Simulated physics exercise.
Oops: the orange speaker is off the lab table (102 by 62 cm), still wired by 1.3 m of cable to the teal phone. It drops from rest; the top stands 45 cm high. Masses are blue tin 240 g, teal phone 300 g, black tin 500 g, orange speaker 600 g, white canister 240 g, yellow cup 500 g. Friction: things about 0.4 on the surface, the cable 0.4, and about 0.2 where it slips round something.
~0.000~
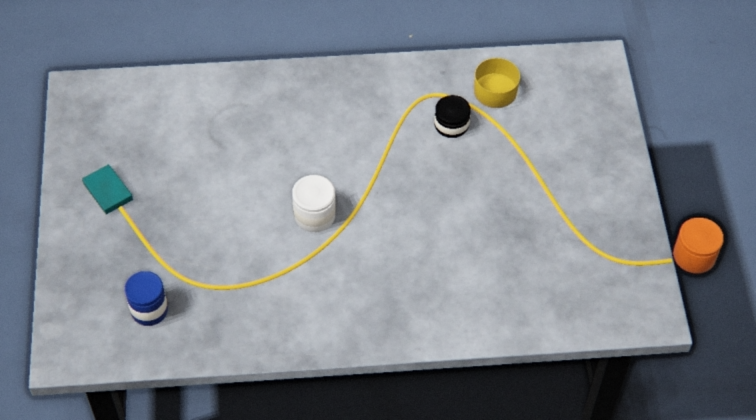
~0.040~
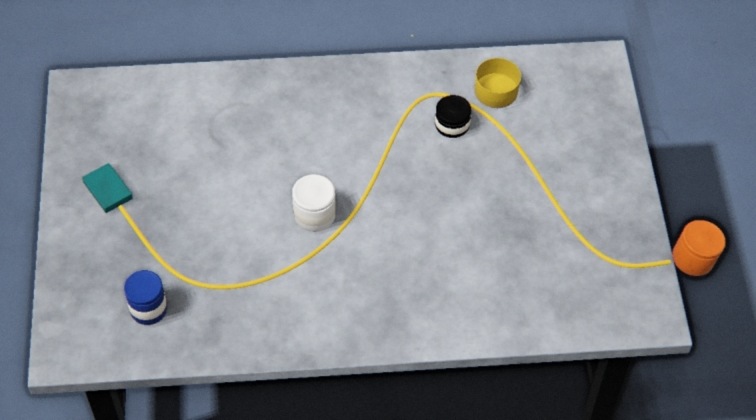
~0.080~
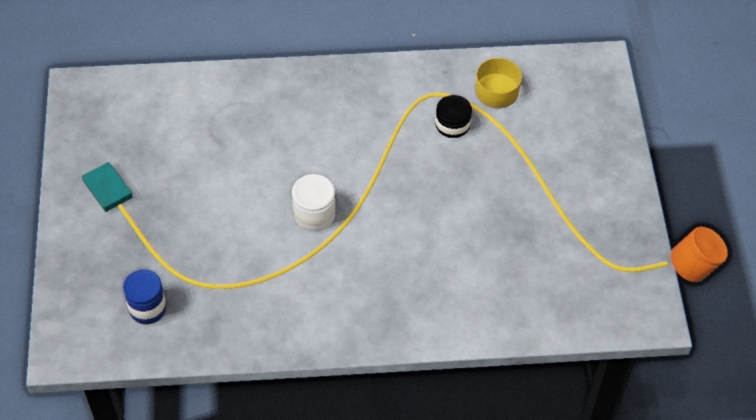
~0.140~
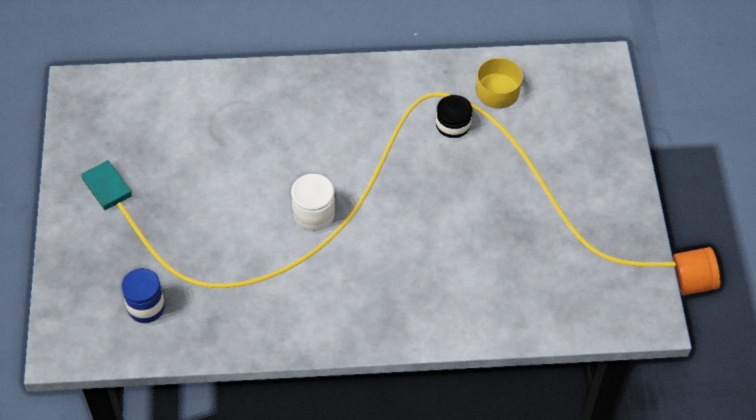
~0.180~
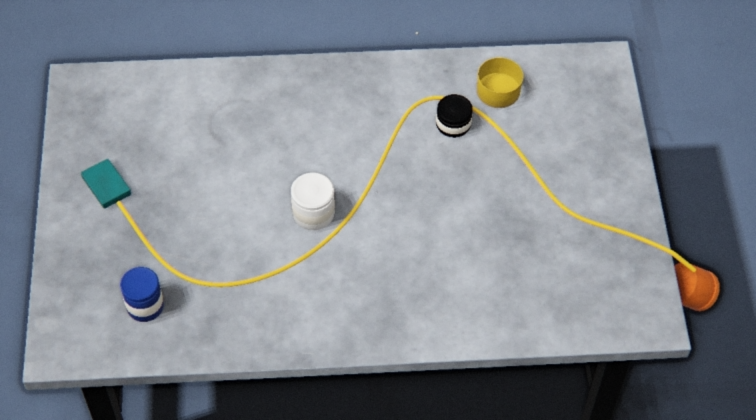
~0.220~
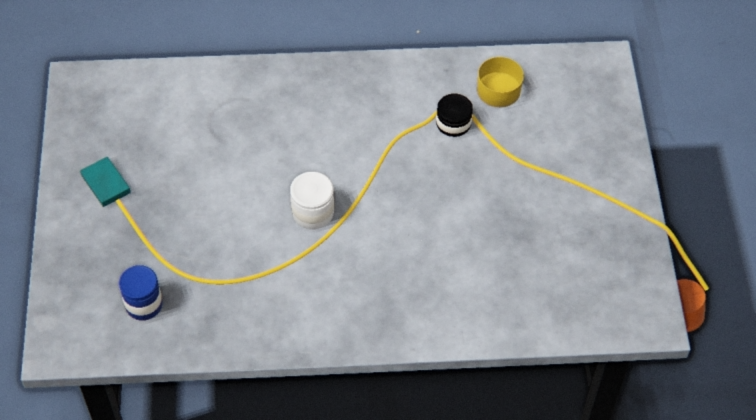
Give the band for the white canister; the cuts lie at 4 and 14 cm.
Verdict: The white canister slides into the middle band.
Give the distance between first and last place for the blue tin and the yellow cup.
About: Blue tin 0 cm, yellow cup 0 cm.
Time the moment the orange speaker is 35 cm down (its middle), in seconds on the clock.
That is: 0.34 s.
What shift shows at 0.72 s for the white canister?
White canister 8 cm.
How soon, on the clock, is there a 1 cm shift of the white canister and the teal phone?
White canister 0.36 s, teal phone 0.36 s.
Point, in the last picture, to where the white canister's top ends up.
Around (304, 153).
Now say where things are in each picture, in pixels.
White canister (314, 192); cable runs through (595, 250) (505, 133) (393, 138) (320, 249) (168, 268), in the first picture.
Orange speaker (703, 238); cable runs through (595, 251) (393, 138) (168, 267), in the second picture.
Orange speaker (699, 255); cable runs through (594, 252) (394, 138) (167, 266), in the third picture.
Orange speaker (696, 271); cable runs through (596, 252) (394, 137) (166, 265), in the fourth picture.
Orange speaker (692, 287); cable runs through (627, 234) (394, 137) (165, 264), in the fifth picture.
White canister (312, 189); cable runs through (669, 232) (519, 161) (401, 136) (318, 244) (164, 262), in the sixth picture.
By 0.5 s, the cable's tail end at (161, 186); white canister 6 cm off its start, teal phone 5 cm off its start, black tin 3 cm off its start.
By 0.7 s, the cable's tail end at (163, 185); white canister 7 cm off its start, teal phone 5 cm off its start, black tin 3 cm off its start.
By 1.0 s, the cable's tail end at (163, 185); white canister 7 cm off its start at (304, 153), teal phone 5 cm off its start at (136, 179), black tin 3 cm off its start at (463, 122).
By 1.2 s, the cable's tail end at (163, 185); white canister 7 cm off its start, teal phone 5 cm off its start, black tin 3 cm off its start.
By 2.4 s, the cable's tail end at (163, 185); white canister 7 cm off its start at (304, 153), teal phone 5 cm off its start at (136, 179), black tin 3 cm off its start at (463, 122), orange speaker over the edge.
